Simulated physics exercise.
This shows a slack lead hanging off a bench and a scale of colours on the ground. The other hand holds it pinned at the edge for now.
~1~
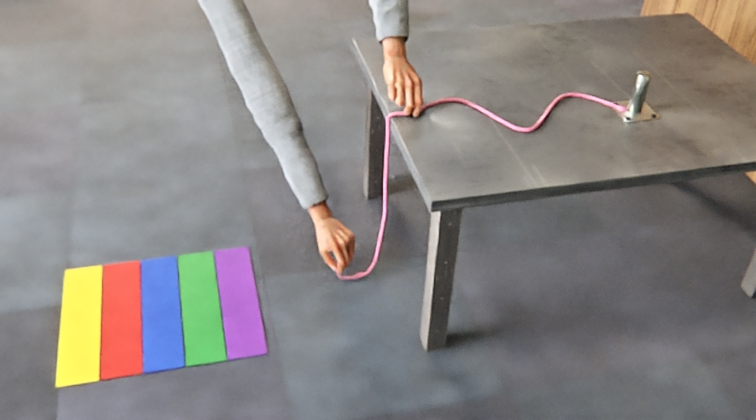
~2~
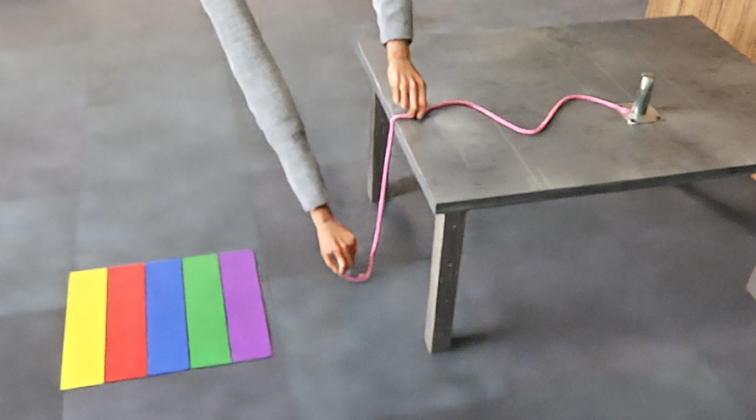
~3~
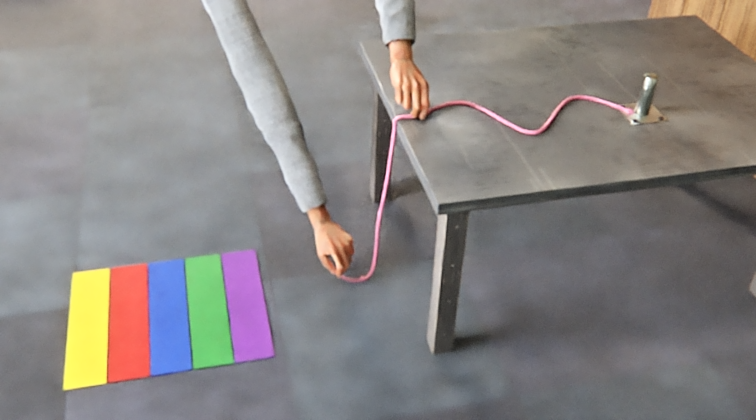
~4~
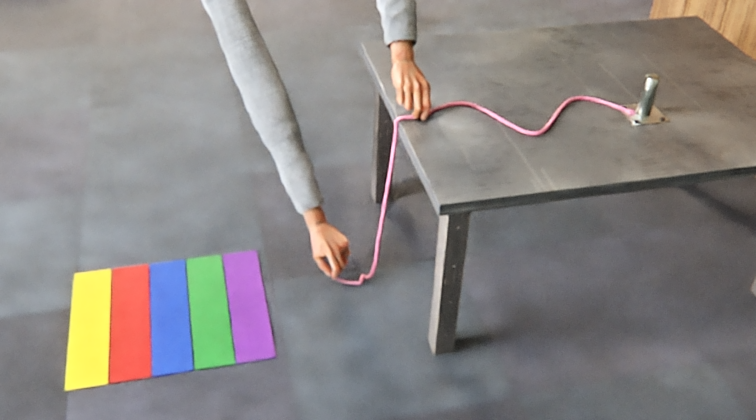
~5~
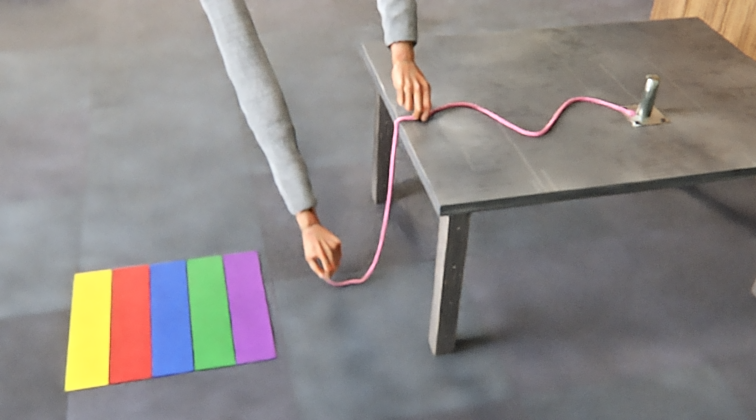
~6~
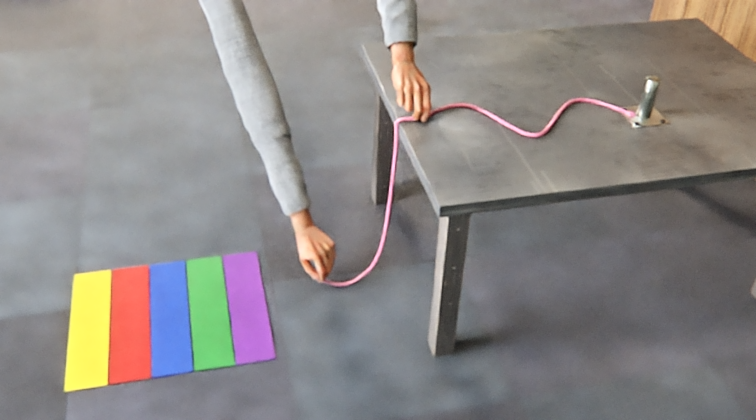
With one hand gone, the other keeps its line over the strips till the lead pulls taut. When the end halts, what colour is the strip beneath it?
Red.
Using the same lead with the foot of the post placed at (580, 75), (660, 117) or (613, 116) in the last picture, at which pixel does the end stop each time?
You'd get roughly (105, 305), (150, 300) and (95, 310), one for each try.
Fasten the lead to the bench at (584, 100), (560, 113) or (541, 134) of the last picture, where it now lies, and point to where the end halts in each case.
Per try (px, approx.): (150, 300), (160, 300), (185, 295).
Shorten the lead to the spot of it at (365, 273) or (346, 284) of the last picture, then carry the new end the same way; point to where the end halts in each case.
Estimated pixels: (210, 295) then (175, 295).
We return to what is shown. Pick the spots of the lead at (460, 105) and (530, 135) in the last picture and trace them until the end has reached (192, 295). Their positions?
One lands at (400, 132), the other at (479, 117).
Early on, end near (192, 295); over green.
Midway, end near (154, 300); over blue.
At the end of the slack, end near (132, 303); over red. The red one.
